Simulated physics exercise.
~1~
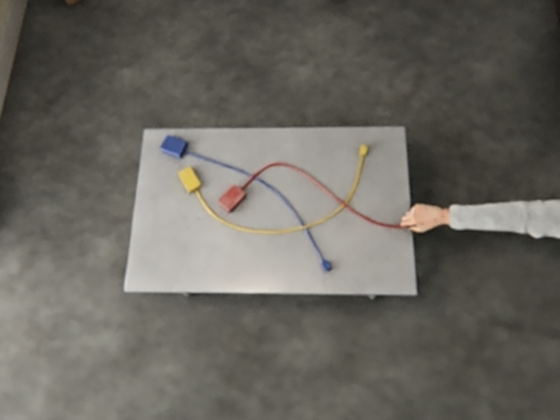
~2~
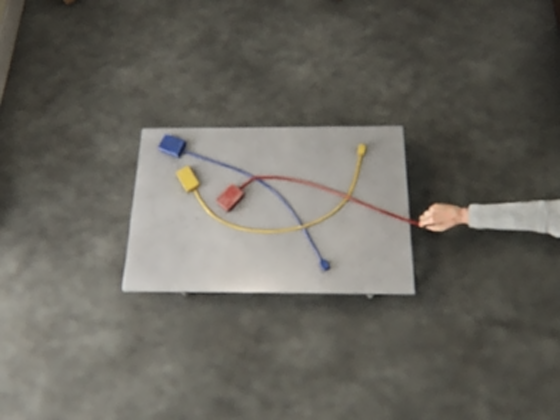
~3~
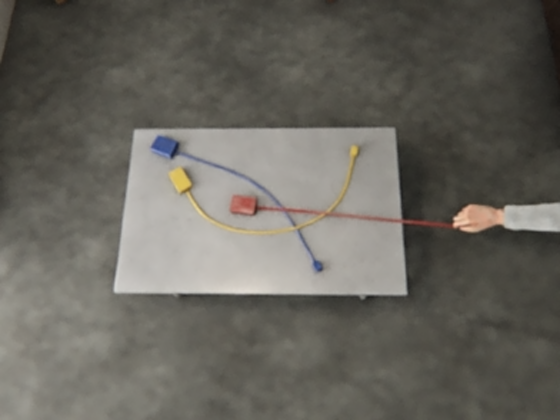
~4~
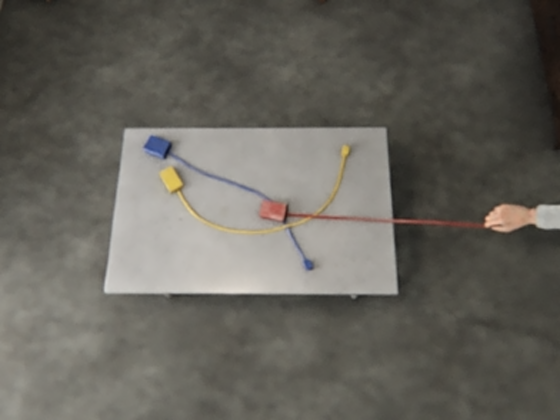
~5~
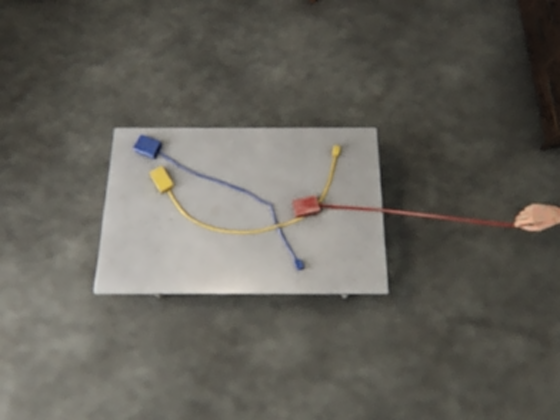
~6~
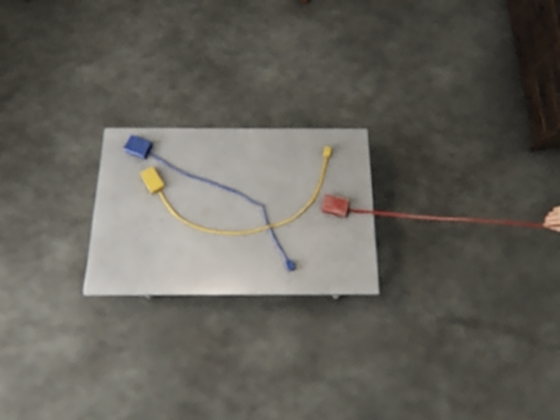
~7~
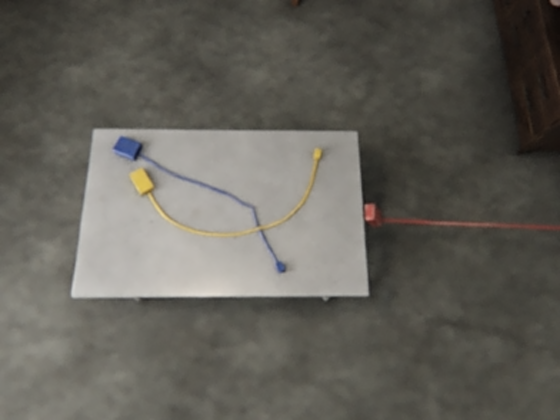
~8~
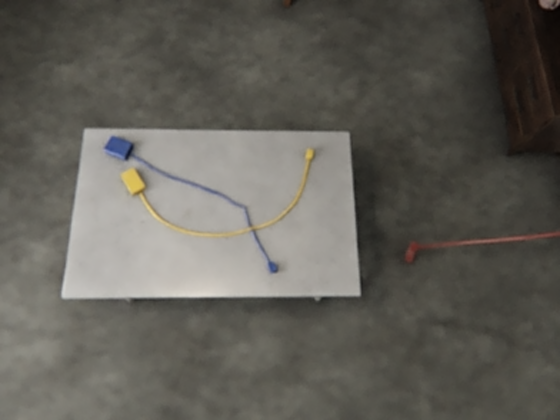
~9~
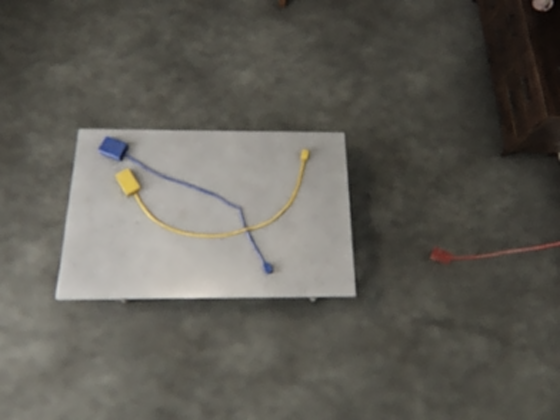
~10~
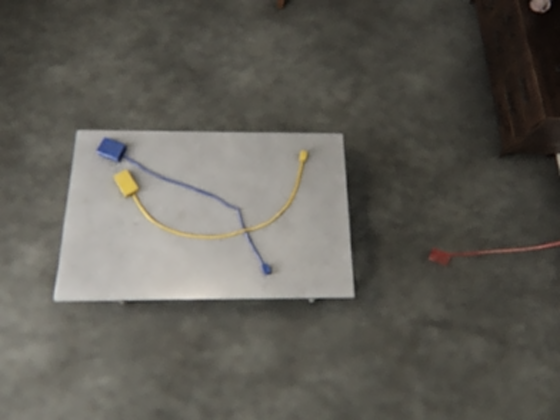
On a pale tabletop above a dark grey floor, three cables with red, yellow and blue chargers lie crossed as a hand pulls the red lead rightwards. The red charger slides across and drops off the right edge to the floor, while the yellow and blue chargers stay put.
